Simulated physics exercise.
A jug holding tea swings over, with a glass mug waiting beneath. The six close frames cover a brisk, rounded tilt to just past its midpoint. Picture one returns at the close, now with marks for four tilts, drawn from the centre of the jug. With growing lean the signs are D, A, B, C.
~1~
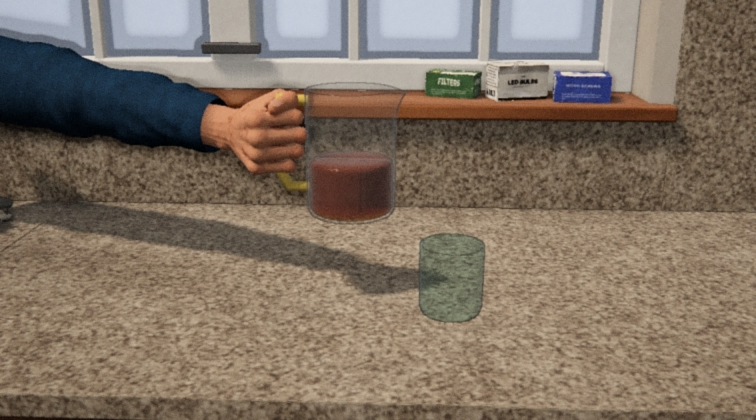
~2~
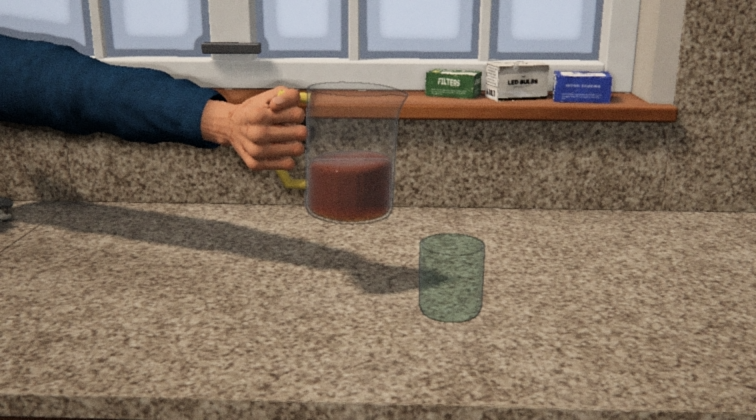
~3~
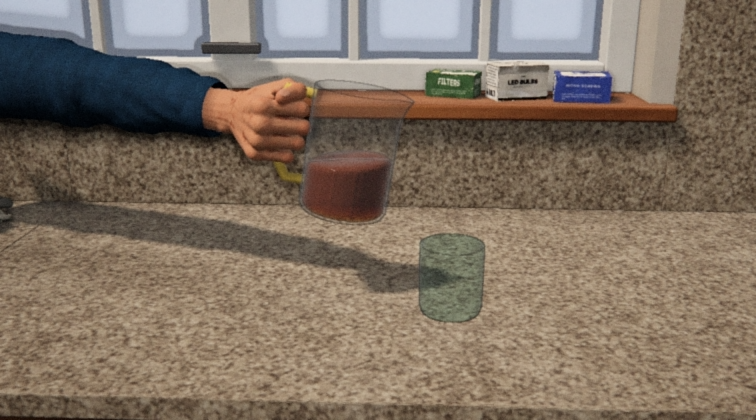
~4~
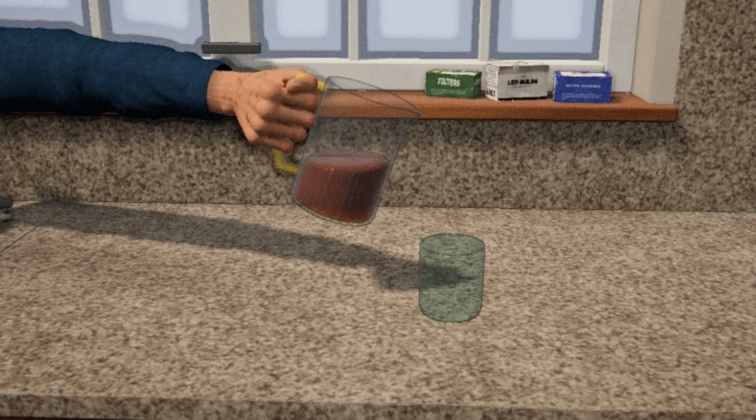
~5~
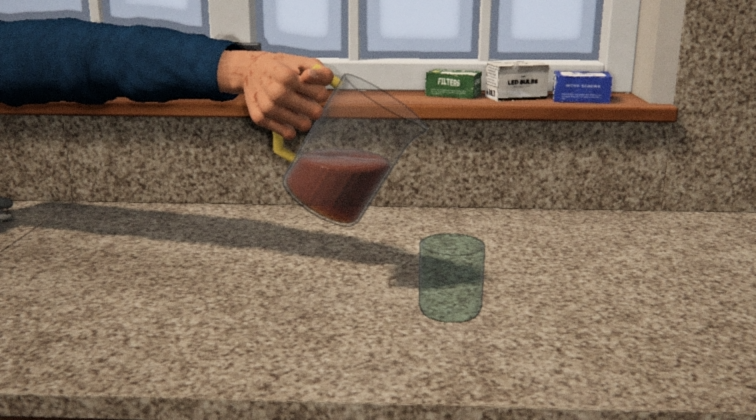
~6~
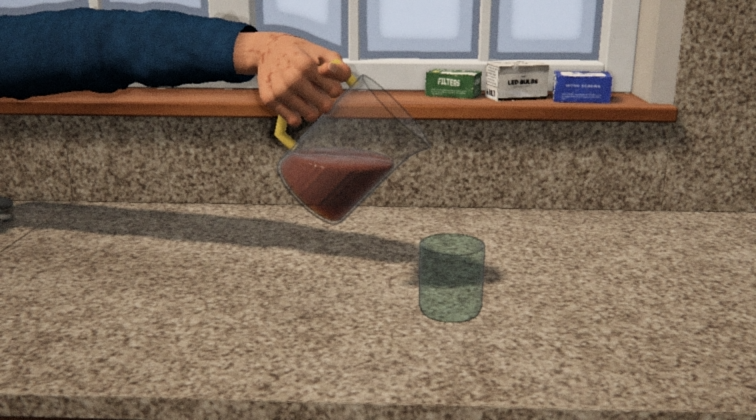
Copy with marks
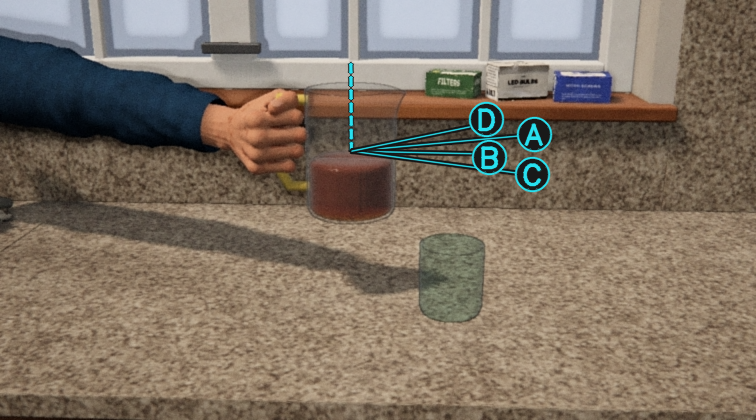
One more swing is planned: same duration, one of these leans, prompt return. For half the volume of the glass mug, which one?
Best: D.
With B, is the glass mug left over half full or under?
Over.
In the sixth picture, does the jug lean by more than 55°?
No, it does not.
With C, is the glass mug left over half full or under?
Over.
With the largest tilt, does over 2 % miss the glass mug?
Yes, it does.
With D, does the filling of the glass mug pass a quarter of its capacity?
Yes.
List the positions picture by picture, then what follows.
Upright, lip at (404, 92); rim of the glass mug round (452, 243); nothing has left yet, in the first frame.
Tipped about 2°, lip at (406, 94); nothing has left yet, in the second frame.
Tipped about 9°, lip at (413, 101); nothing has left yet, in the third frame.
Tipped about 19°, lip at (420, 113); nothing has left yet, in the fourth frame.
Tipped about 31°, lip at (427, 128); nothing has left yet, in the fifth frame.
Tipped about 44°, lip at (430, 146); nothing has left yet, in the sixth frame.
In cyan, A at (518, 136); B at (471, 153); C at (515, 172); D at (470, 126).
For tilt A, the glass mug ends with about 71 % of what it can hold; 4 % of the tea is spilt.
For tilt B, the glass mug ends with about 84 % of what it can hold; 11 % of the tea is spilt.
For tilt C, the glass mug ends with about 91 % of what it can hold; 19 % of the tea is spilt.
For tilt D, the glass mug ends with about 51 % of what it can hold.
